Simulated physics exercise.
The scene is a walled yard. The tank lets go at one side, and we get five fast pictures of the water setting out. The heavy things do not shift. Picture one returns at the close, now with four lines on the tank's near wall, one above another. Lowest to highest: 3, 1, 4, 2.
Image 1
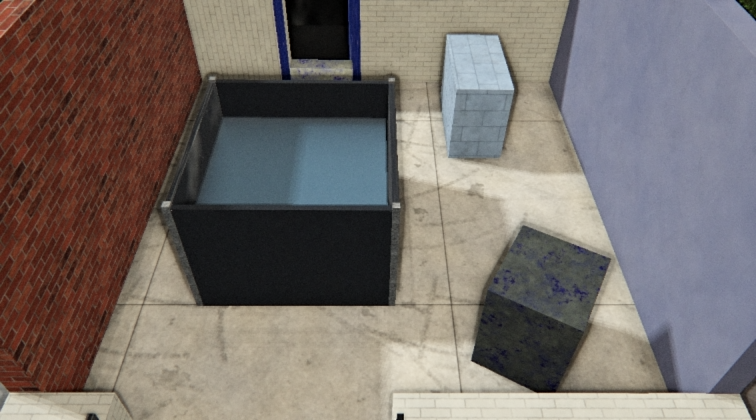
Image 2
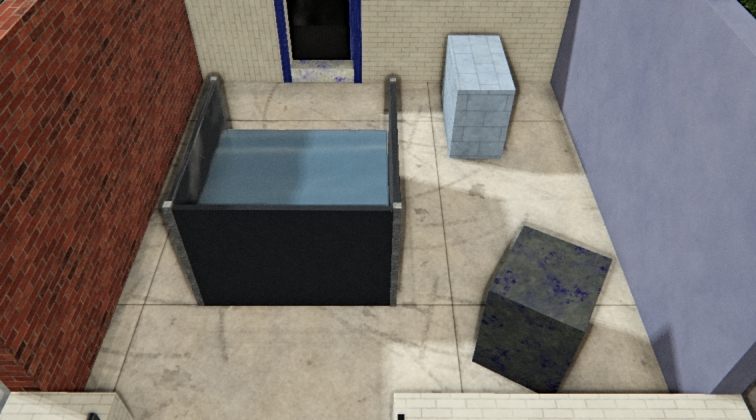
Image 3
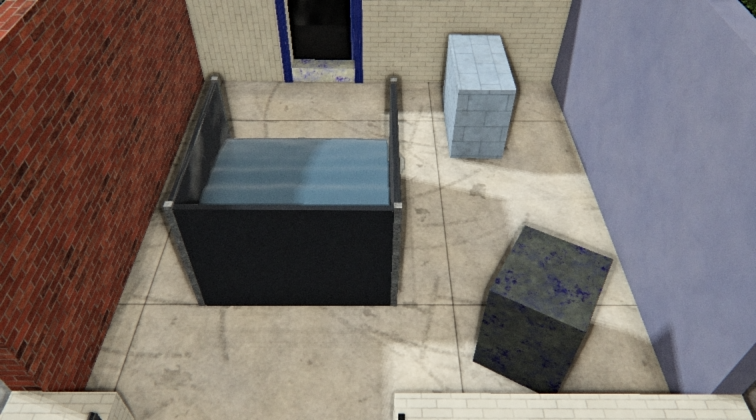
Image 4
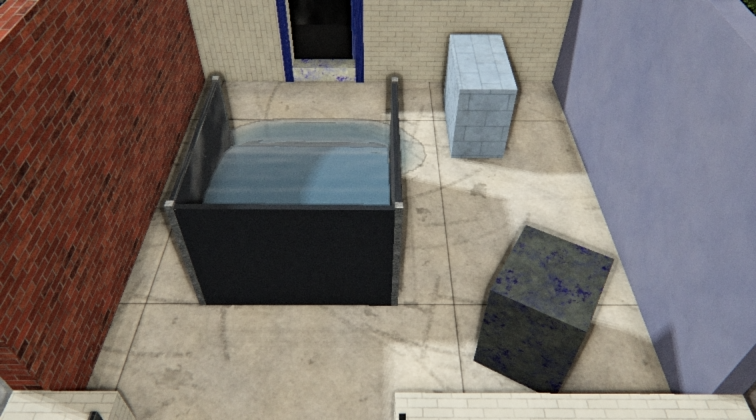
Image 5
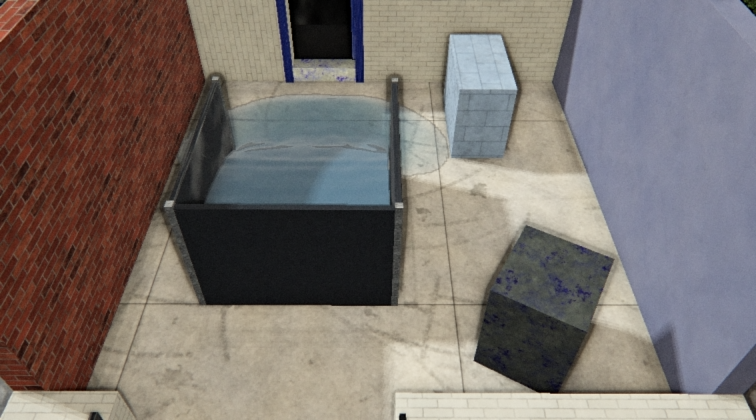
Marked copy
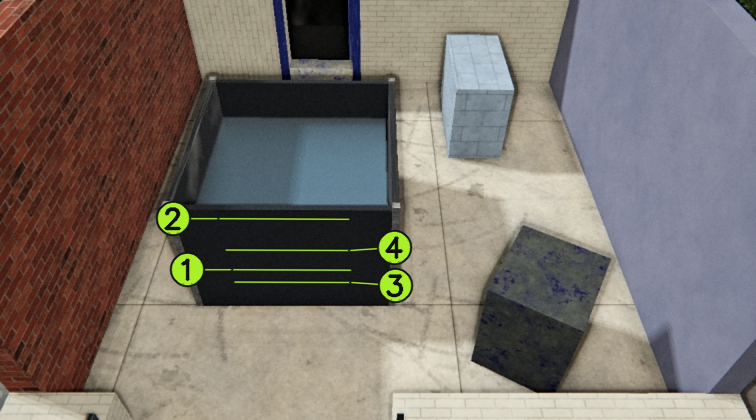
Water in a dark open-topped tank starts to slump as the tank's far side disappears, then flows out across the pale ground toward the back wall and around to the right, near a light-blue block in a walled yard.
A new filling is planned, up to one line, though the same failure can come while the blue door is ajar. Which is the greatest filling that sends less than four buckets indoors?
3.
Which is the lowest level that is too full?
That would be 1.
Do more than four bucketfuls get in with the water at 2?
Yes.
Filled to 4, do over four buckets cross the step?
Yes, it does.
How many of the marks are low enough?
One of the four.
In lime, 1 at (291, 269); 2 at (283, 219); 3 at (292, 282); 4 at (288, 250); from the bottom up 3, 1, 4, 2.
If 1 is chosen, about 10 bucketfuls get in.
If 2 is chosen, dozens of bucketfuls pour in.
If 3 is chosen, a splash gets over, under a bucket.
If 4 is chosen, dozens of bucketfuls pour in.
